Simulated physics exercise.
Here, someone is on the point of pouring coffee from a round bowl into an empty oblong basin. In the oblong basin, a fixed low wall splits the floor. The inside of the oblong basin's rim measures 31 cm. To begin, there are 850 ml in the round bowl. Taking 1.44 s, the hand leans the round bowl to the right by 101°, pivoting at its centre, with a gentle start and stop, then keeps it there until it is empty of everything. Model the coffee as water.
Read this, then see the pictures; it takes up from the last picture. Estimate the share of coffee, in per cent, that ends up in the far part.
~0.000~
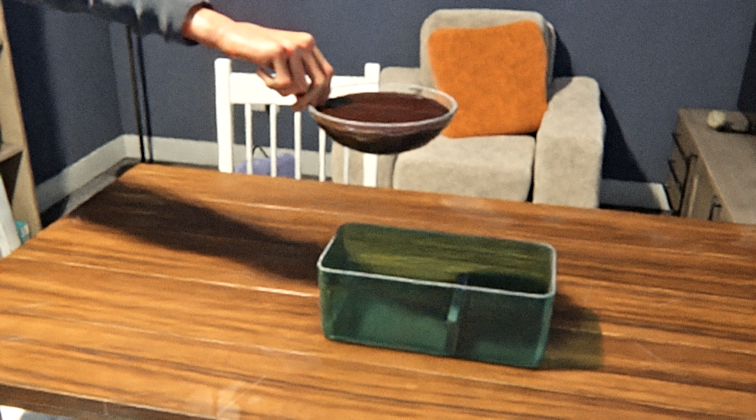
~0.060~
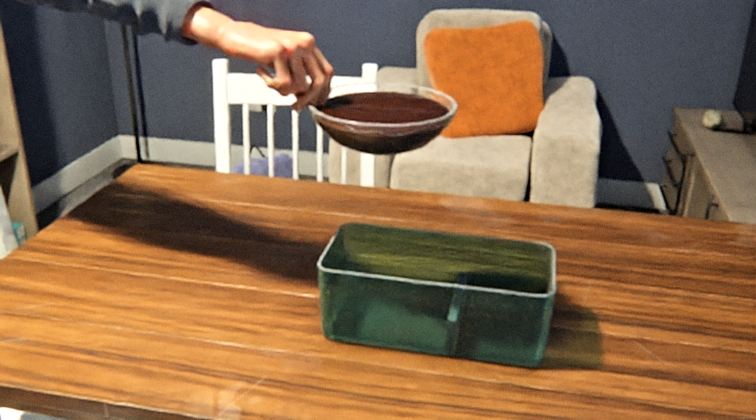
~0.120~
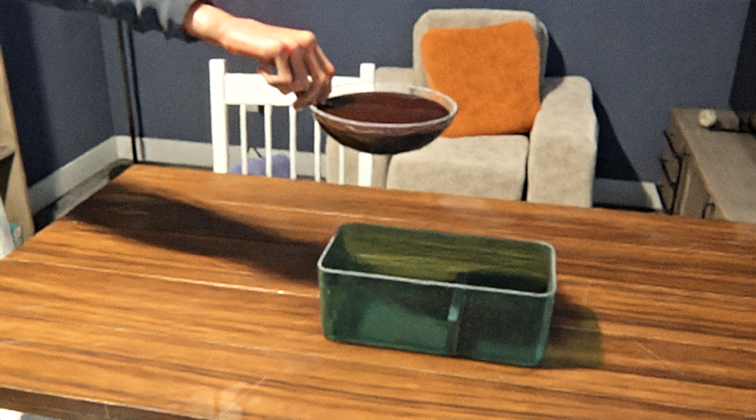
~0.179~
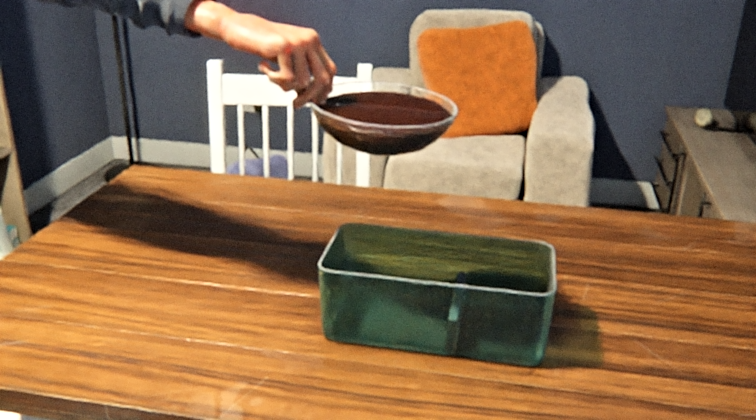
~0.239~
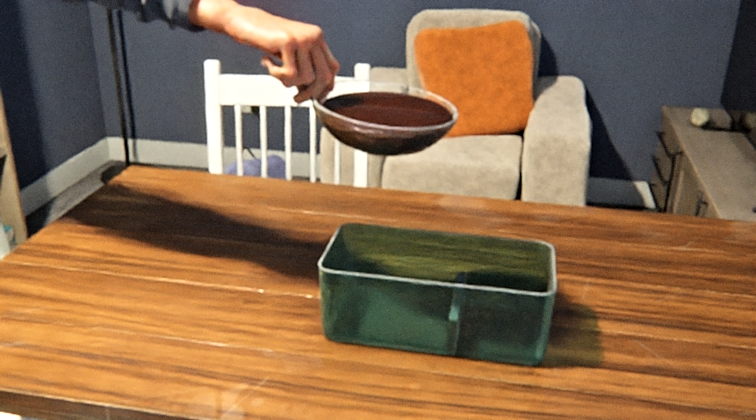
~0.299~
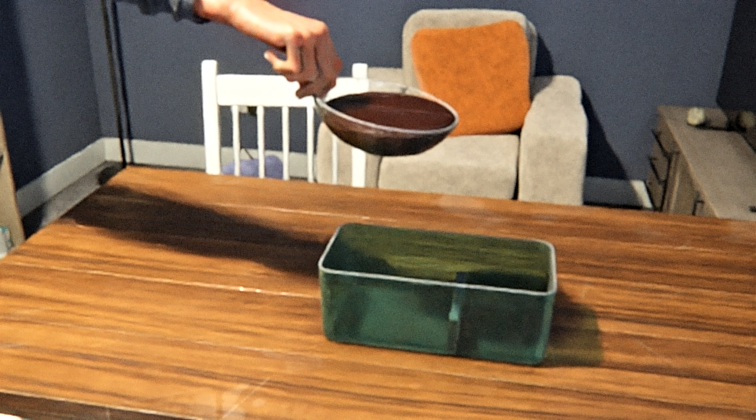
About 84 per cent.
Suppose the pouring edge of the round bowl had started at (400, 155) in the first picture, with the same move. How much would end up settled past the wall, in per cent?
It would then come to around 10 percent.
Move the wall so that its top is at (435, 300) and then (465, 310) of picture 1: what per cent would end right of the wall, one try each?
I'd say 85 percent on the first go, 55 percent on the next.
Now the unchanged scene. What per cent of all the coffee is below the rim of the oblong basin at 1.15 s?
96 per cent or thereabouts.
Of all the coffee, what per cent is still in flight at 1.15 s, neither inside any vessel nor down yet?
It comes to some 1 percent of the total.
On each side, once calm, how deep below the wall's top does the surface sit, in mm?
The left side gives some 46 mm, the right side some 8 mm.
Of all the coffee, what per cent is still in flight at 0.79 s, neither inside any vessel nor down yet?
Around 42 in a hundred.
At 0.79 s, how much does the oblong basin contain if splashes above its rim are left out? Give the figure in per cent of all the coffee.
Estimate - around 34 in a hundred parts.
By 0.79 s the tilt is 58° and 23 per cent is still to pour, 1 is left of the wall and 33 right of it.
By 1.15 s the tilt is 91° and 0 per cent is still to pour, 12 is left of the wall and 85 right of it.
By 1.53 s the tilt is 101° and 0 per cent is still to pour, 14 is left of the wall and 84 right of it.
By 1.94 s the tilt is 101° and 0 per cent is still to pour, 14 is left of the wall and 84 right of it.
At rest 14 per cent lies left of the wall, 84 right of it and 2 outside.
